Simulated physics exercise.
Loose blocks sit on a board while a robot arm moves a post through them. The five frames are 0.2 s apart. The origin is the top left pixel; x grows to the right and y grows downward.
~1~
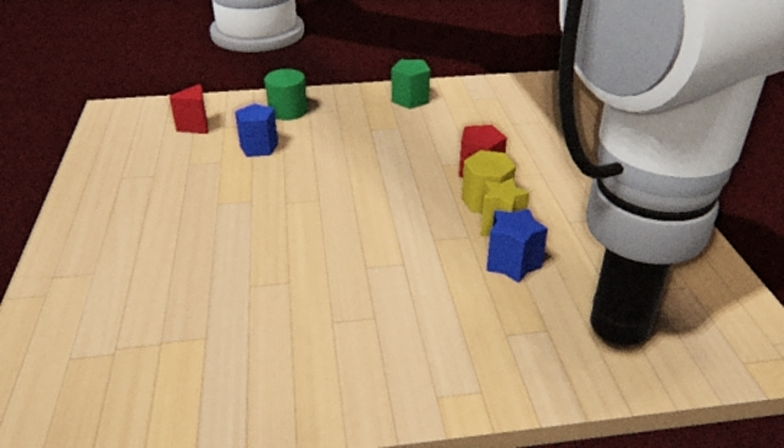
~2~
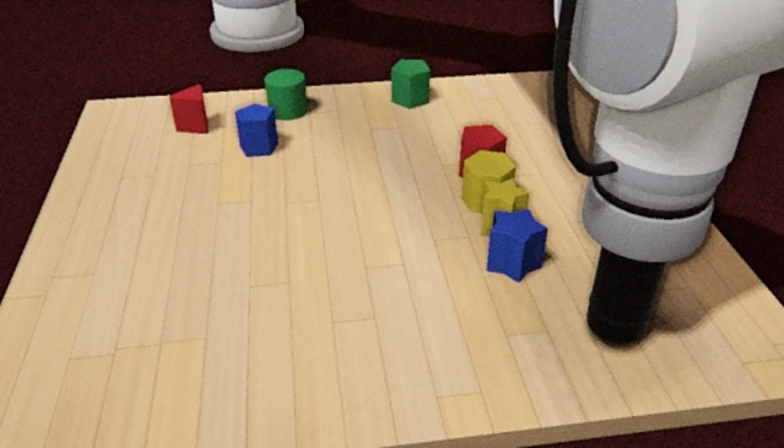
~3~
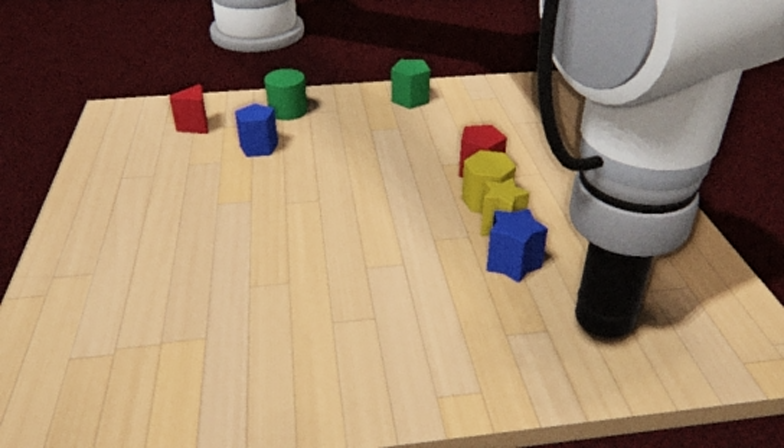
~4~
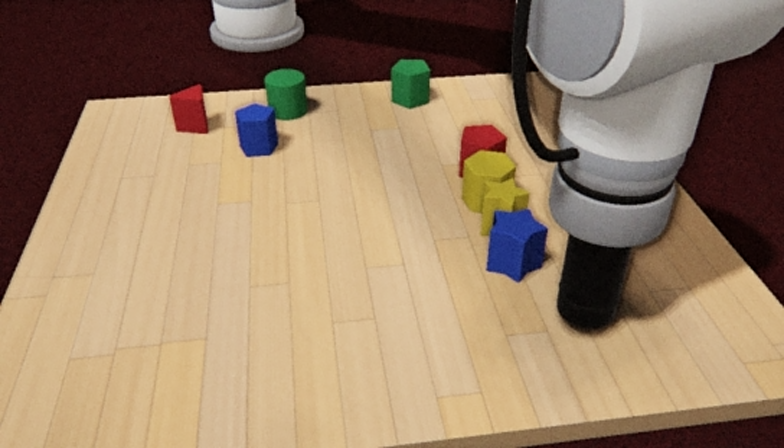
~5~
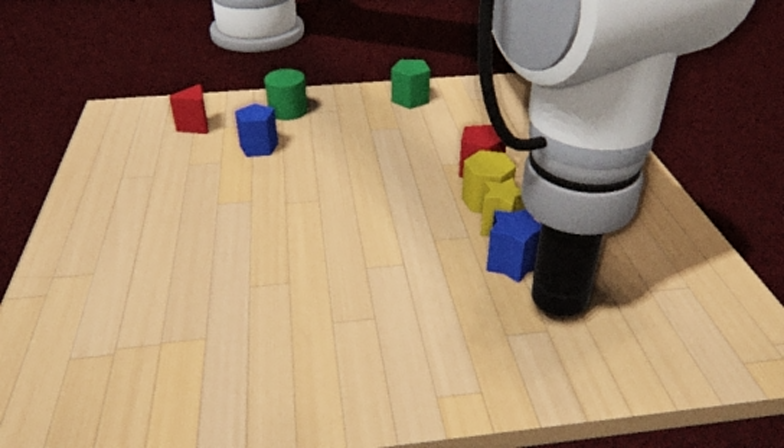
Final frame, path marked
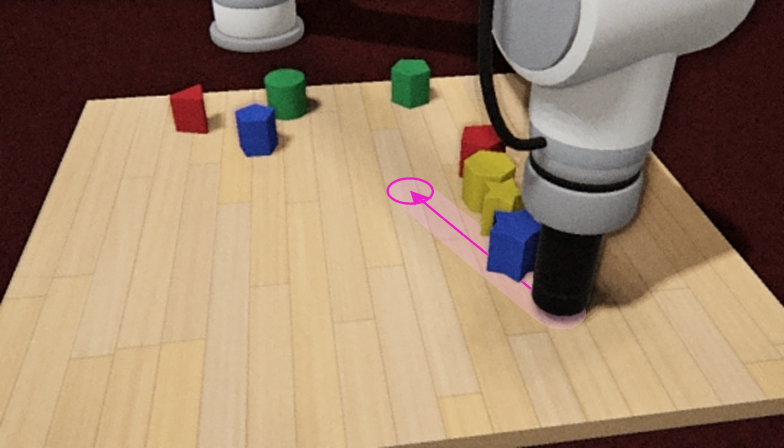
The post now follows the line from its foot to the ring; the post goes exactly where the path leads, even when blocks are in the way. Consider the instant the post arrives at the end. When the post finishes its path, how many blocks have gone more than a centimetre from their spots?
I predict three or more.
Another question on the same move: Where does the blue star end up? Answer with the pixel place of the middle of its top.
It sits at (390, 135).
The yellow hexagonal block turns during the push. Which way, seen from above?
Clockwise.
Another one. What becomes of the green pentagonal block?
Not moved.
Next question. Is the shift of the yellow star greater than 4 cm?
In short: Yes.
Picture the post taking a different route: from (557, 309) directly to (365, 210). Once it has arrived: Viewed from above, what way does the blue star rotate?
From the top: Clockwise.
Path on the board, from (557, 309) directly to (410, 191).
What follows on the original path. One third of the way, post (500, 253); red pentagonal block (482, 129); yellow hexagonal block (486, 153), turned 10° clockwise; yellow star (490, 174), turned 15° clockwise; blue star (485, 197), turned 25° clockwise.
Two thirds of the way, post (452, 215); red pentagonal block (488, 116), turned 35° anticlockwise; yellow hexagonal block (489, 137), turned 50° clockwise; yellow star (455, 149), turned 85° clockwise; blue star (430, 165).
At the end, post (410, 181); green pentagonal block in place; red pentagonal block (488, 116), turned 35° anticlockwise; yellow hexagonal block (489, 137), turned 50° clockwise; yellow star (447, 141), turned 150° clockwise; blue star (390, 135).
